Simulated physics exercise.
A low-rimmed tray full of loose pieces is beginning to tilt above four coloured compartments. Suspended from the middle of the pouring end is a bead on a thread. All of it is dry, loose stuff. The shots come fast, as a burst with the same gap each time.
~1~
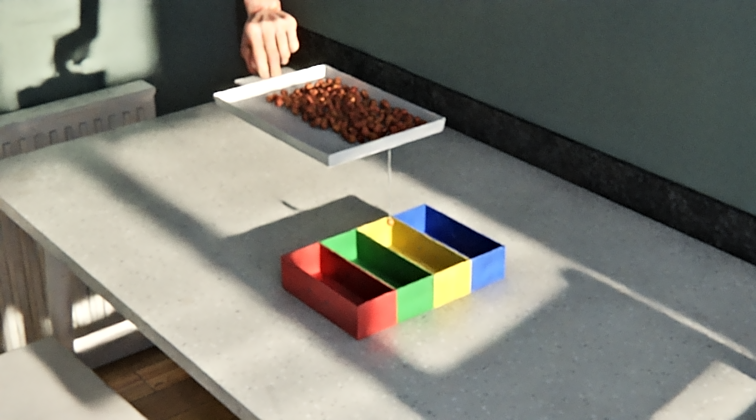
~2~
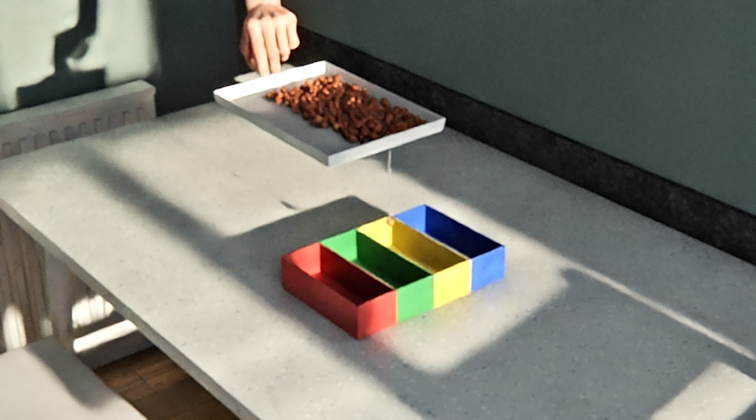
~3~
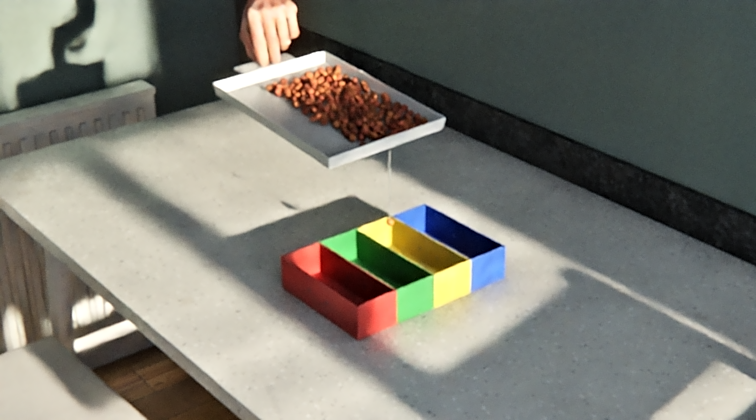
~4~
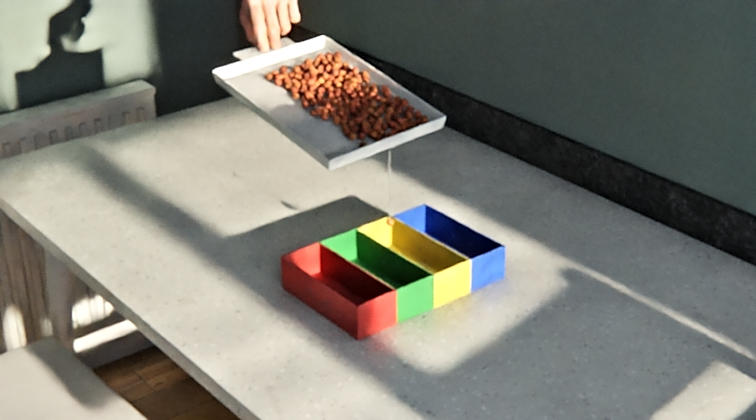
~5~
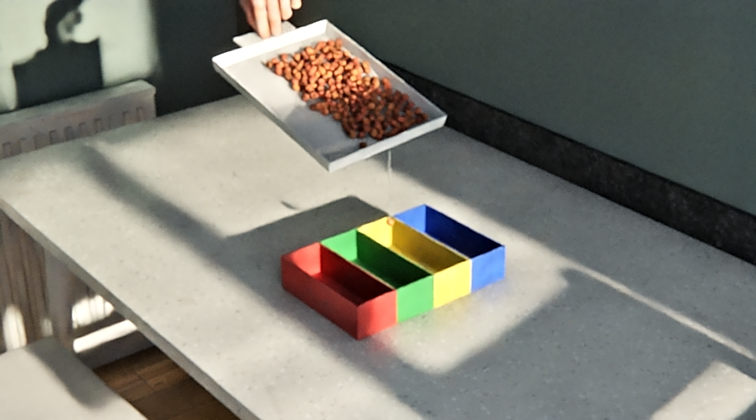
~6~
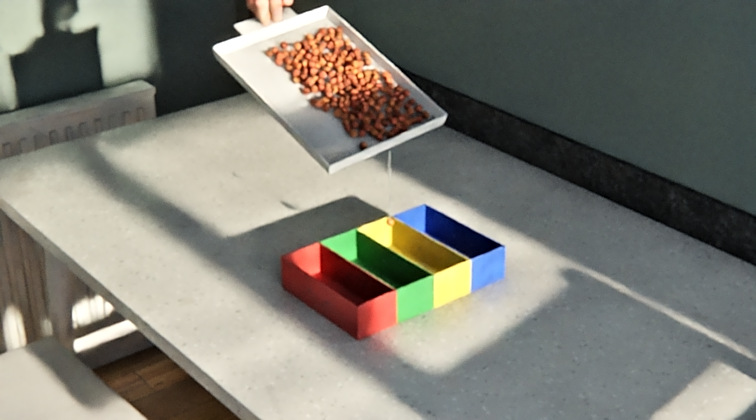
A pale, low-rimmed tray of reddish-brown pellets, its handle held by a hand at the top, sits level at first above a sunlit grey table, seen from above at an angle. Below it, a bead hangs on a thread over four joined compartments, red, green, yellow and blue from left to right. The hand lifts the back steadily, steepening the tray with its front-left corner lowest, while the camera stays still.
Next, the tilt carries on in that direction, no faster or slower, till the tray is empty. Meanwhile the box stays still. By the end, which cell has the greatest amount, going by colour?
By colour, green has the most.
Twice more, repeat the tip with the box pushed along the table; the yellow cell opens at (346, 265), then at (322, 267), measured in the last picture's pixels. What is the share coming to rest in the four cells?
80 %, 60 %.
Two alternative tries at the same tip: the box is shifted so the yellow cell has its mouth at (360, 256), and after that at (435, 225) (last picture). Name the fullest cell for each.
Try 1 - the yellow one. Try 2 - the red one.
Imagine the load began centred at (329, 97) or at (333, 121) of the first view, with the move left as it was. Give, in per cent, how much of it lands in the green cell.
First 50 %, then 50 %.
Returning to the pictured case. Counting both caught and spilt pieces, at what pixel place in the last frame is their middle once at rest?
The centre settles at about (390, 295).
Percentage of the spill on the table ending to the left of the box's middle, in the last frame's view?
Estimate: Roughly 20 %.
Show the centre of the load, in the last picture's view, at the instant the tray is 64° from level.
Near (363, 114).
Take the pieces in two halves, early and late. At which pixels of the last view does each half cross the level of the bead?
I'd say around (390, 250) at first, then around (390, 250).
Just after the last frame, tray tipped steeply; almost all on the tray; just a few falling or outside the box.
A moment on, tray tipped past a quarter turn; almost all on the tray; just a few in the red cell; just a few in the green cell; just a few falling or outside the box.
Further on, tray tipped past a quarter turn; roughly a third in the green cell; roughly a quarter in the red cell; roughly a quarter in the yellow cell; about a tenth in the blue cell; about a tenth falling or outside the box.
When it is over, tray tipped past a quarter turn; roughly a third in the green cell; roughly a quarter in the red cell; roughly a quarter in the yellow cell; about a tenth in the blue cell; about a tenth outside the box.
